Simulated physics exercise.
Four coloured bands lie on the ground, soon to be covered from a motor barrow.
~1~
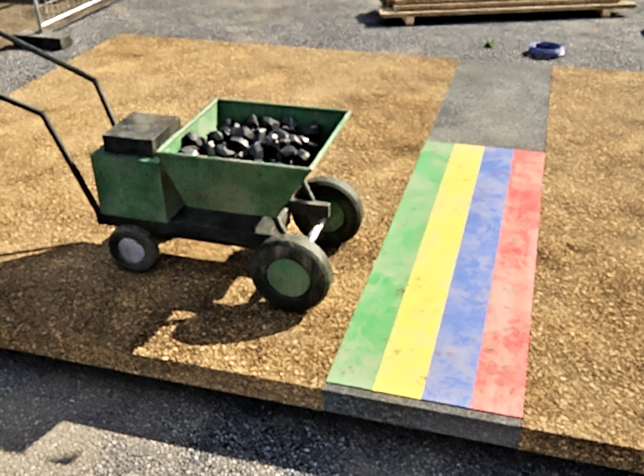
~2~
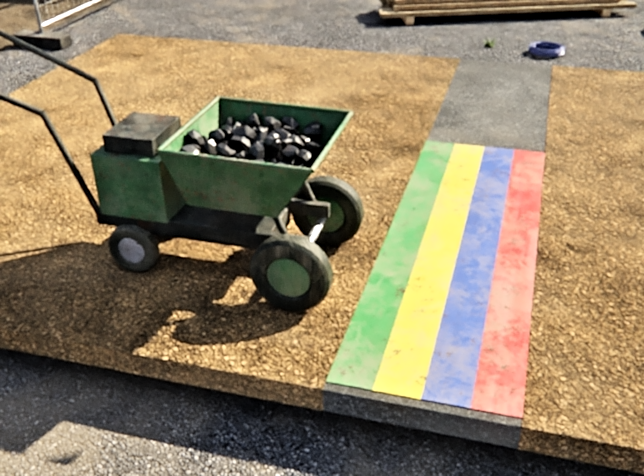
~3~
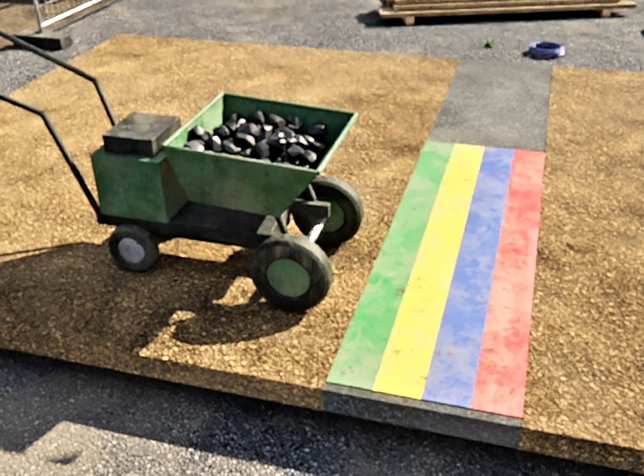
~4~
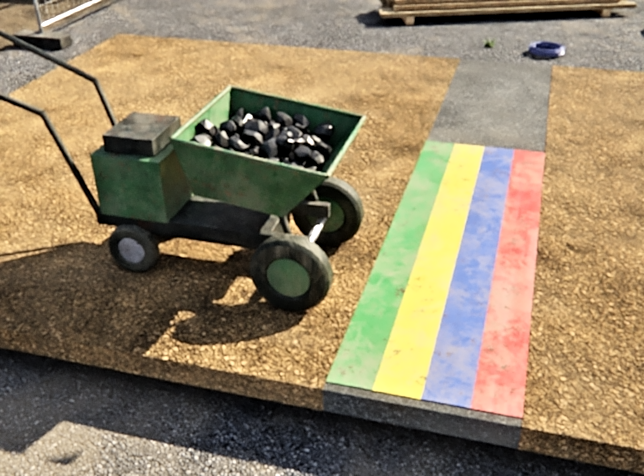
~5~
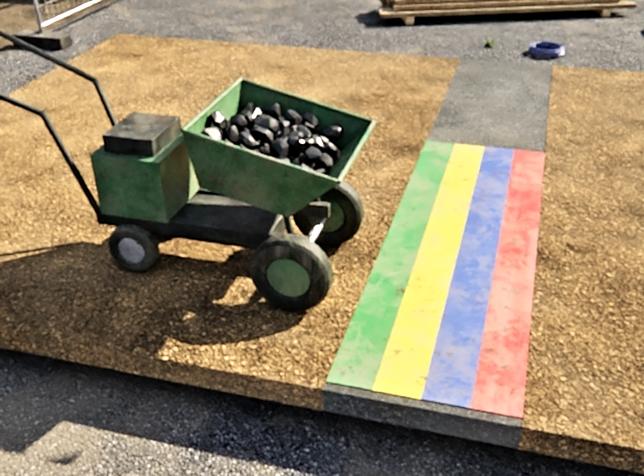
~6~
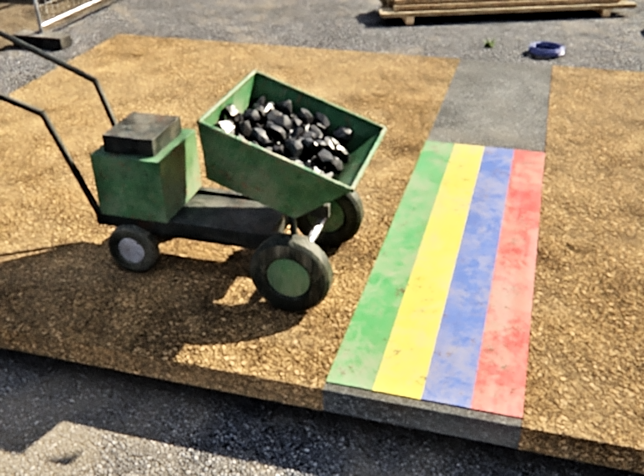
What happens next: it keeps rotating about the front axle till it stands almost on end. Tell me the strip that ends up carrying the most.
Blue.
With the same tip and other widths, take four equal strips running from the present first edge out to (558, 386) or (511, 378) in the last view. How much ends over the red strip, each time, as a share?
10 % and 20 %, near enough.
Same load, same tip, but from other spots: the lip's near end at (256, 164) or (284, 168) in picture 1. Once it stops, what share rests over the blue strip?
Estimates, in order: 20 % then 20 %.
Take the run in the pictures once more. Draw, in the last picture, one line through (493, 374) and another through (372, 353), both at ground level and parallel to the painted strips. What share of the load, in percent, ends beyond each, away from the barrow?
Around 20 in a hundred for the first, 80 in a hundred for the second.
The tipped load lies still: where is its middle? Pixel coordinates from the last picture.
(468, 290).
Soon, skip tipped steeply; all in the skip.
A while on, skip tipped right over; about two thirds in the skip; a small part over the yellow strip; about a quarter over the blue strip; a stray few over the red strip.
Towards the end, skip tipped right over; about a quarter in the skip; about a quarter over the yellow strip; about a third over the blue strip; a small part over the red strip; a small part off the paint.
Finally, skip tipped right over; about a quarter in the skip; none over the green strip; about a quarter over the yellow strip; about a third over the blue strip; a small part over the red strip; a small part off the paint.
